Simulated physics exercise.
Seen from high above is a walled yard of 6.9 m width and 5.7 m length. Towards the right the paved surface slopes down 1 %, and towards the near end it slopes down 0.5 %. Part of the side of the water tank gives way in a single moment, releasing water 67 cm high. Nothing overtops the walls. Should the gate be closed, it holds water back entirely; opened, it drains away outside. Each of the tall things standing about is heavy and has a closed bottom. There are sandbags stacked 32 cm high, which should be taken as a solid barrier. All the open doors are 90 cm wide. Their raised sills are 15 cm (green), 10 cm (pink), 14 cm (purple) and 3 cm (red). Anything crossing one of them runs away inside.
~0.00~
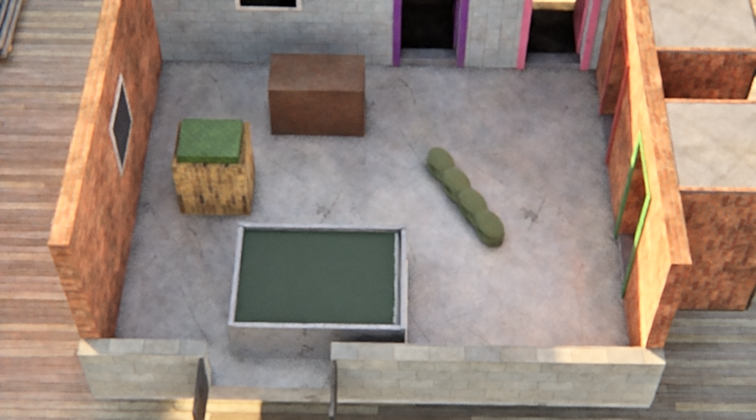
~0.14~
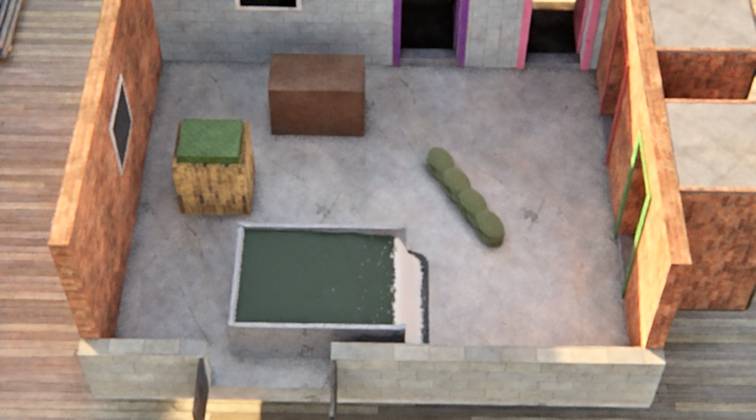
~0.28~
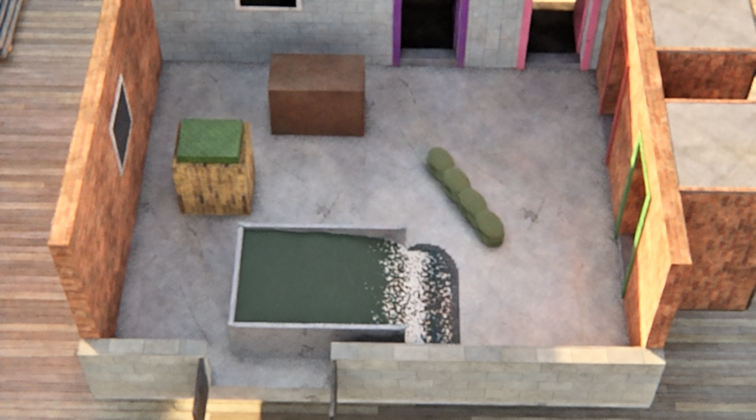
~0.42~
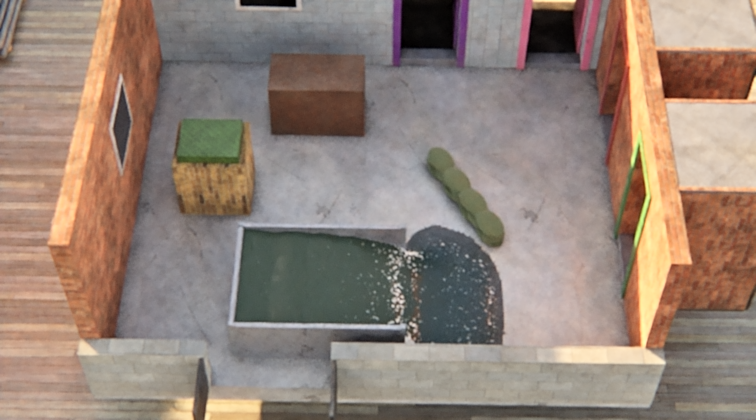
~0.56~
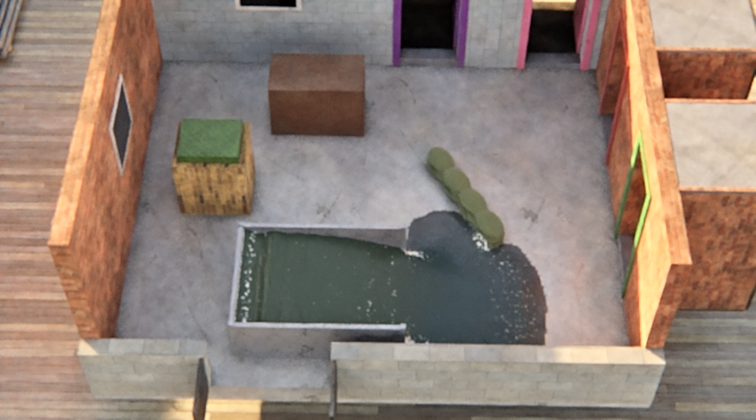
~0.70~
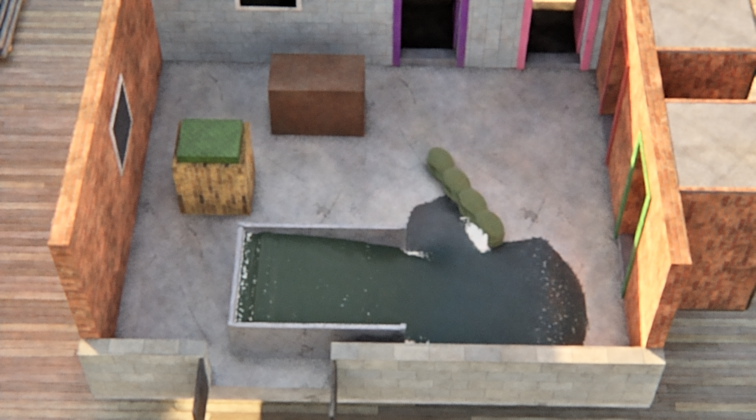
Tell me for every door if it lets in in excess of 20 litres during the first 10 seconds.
In the first 10 seconds the green door lets in over 20 litres; the pink door lets in over 20 litres; the purple door does not let in over 20 litres; the red door lets in over 20 litres.
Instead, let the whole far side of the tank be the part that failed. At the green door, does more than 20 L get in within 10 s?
So, green door: Within bounds.
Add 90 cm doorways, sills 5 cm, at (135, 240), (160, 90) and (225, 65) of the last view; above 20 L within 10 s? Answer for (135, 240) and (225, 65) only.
Taking them in order, the first is fine and the second fine.
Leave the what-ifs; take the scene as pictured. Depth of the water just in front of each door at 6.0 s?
Depth readings (cm): Green = 11; pink = 16; purple = 11; red = 6.
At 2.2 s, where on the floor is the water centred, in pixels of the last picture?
I'd say somewhere around (470, 302).
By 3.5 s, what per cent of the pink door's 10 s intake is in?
I'd put it at about 0 per cent by that point.
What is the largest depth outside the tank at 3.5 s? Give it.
Up to near 27 cm.
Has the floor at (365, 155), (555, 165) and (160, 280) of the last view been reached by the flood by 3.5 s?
First spot submerged, second submerged, third not yet wet.
After 1.4 s water covers 25 % of the floor and is deepest (50 cm) near (630, 378); green door 30 cm at the sill, 15 L in, pink door not reached, purple door not reached, red door not reached.
After 2.2 s water covers 30 % of the floor and is deepest (46 cm) near (630, 378); green door 35 cm at the sill, 88 L in, pink door not reached, purple door not reached, red door 2 cm at the sill, 0 L in.
After 3.5 s water covers 50 % of the floor and is deepest (27 cm) near (630, 378); green door 24 cm at the sill, 178 L in, pink door 21 cm at the sill, 1 L in, purple door not reached, red door 7 cm at the sill, 3 L in.
After 6.0 s water covers 70 % of the floor and is deepest (17 cm) near (560, 71); green door 11 cm at the sill, 197 L in, pink door 16 cm at the sill, 107 L in, purple door 11 cm at the sill, 0 L in, red door 6 cm at the sill, 21 L in.
After 10.0 s water covers 90 % of the floor and is deepest (10 cm) near (606, 177); green door 7 cm at the sill, 198 L in, pink door 8 cm at the sill, 127 L in, purple door 5 cm at the sill, 0 L in, red door 9 cm at the sill, 80 L in.
